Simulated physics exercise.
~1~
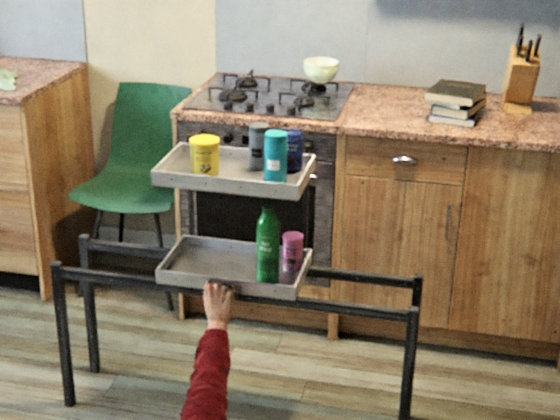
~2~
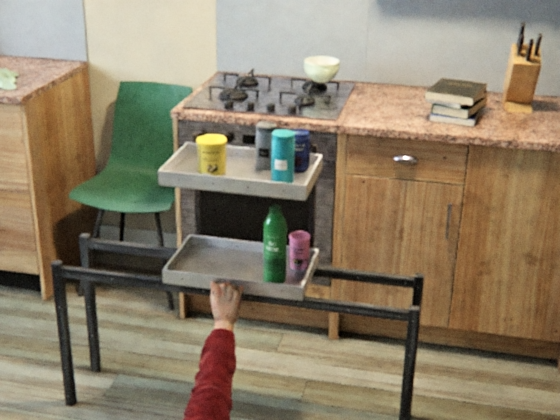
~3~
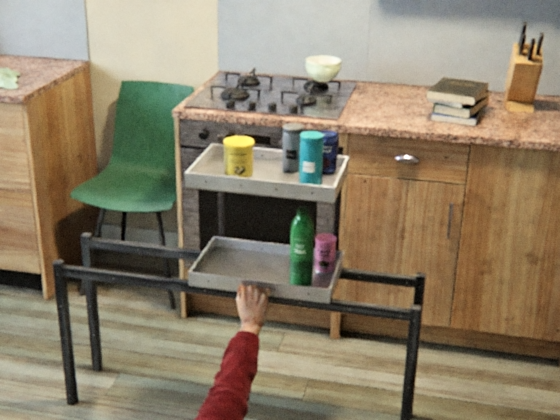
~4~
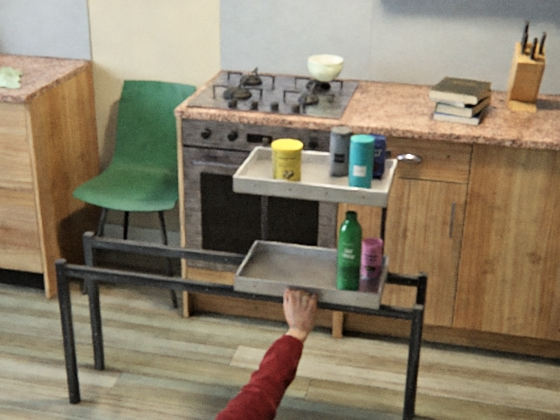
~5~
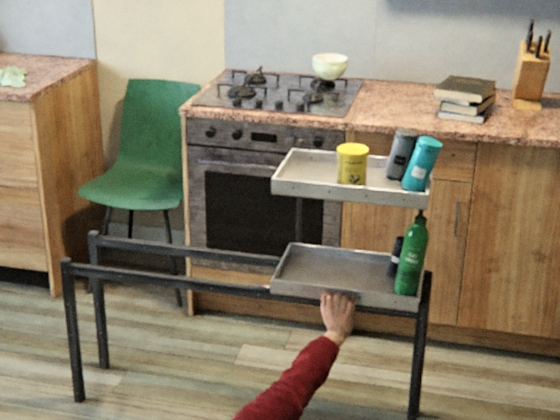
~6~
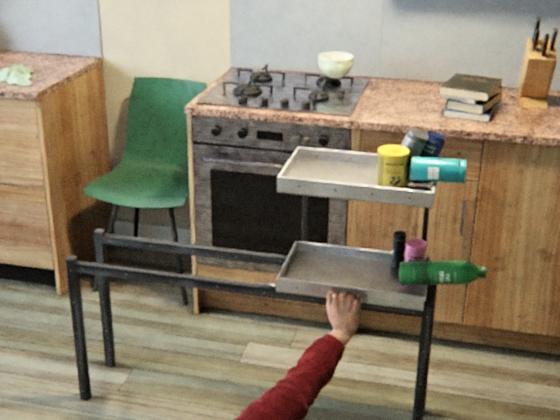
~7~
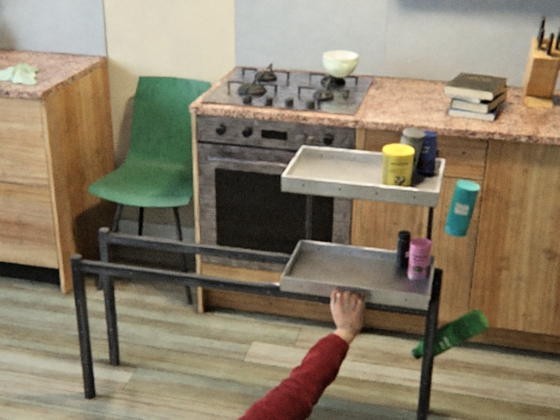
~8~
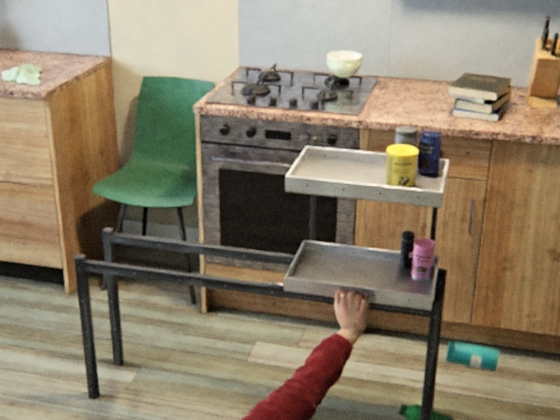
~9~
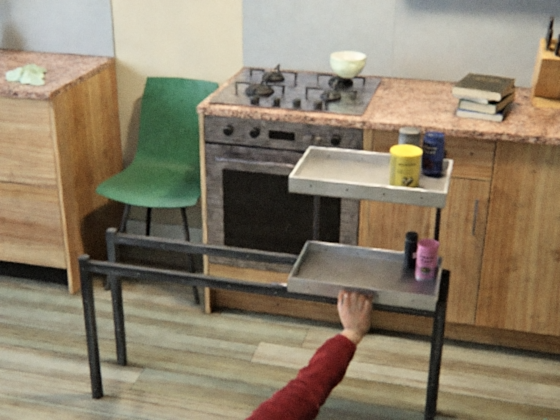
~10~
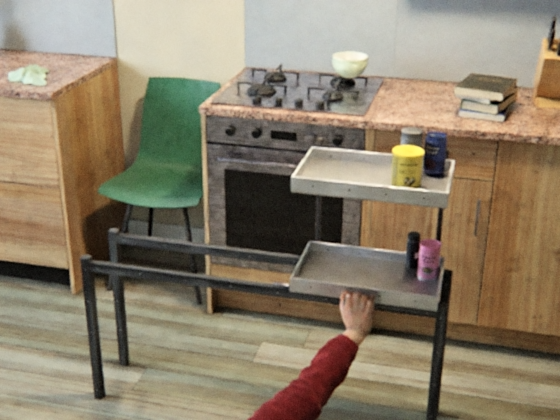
In this clip, a red-sleeved arm moves a two-tiered tray stand rightward along a dark frame until it stops, and the turquoise jar and green bottle tip over the right edge and fall to the floor, while the yellow tin and other containers remain upright on the trays.
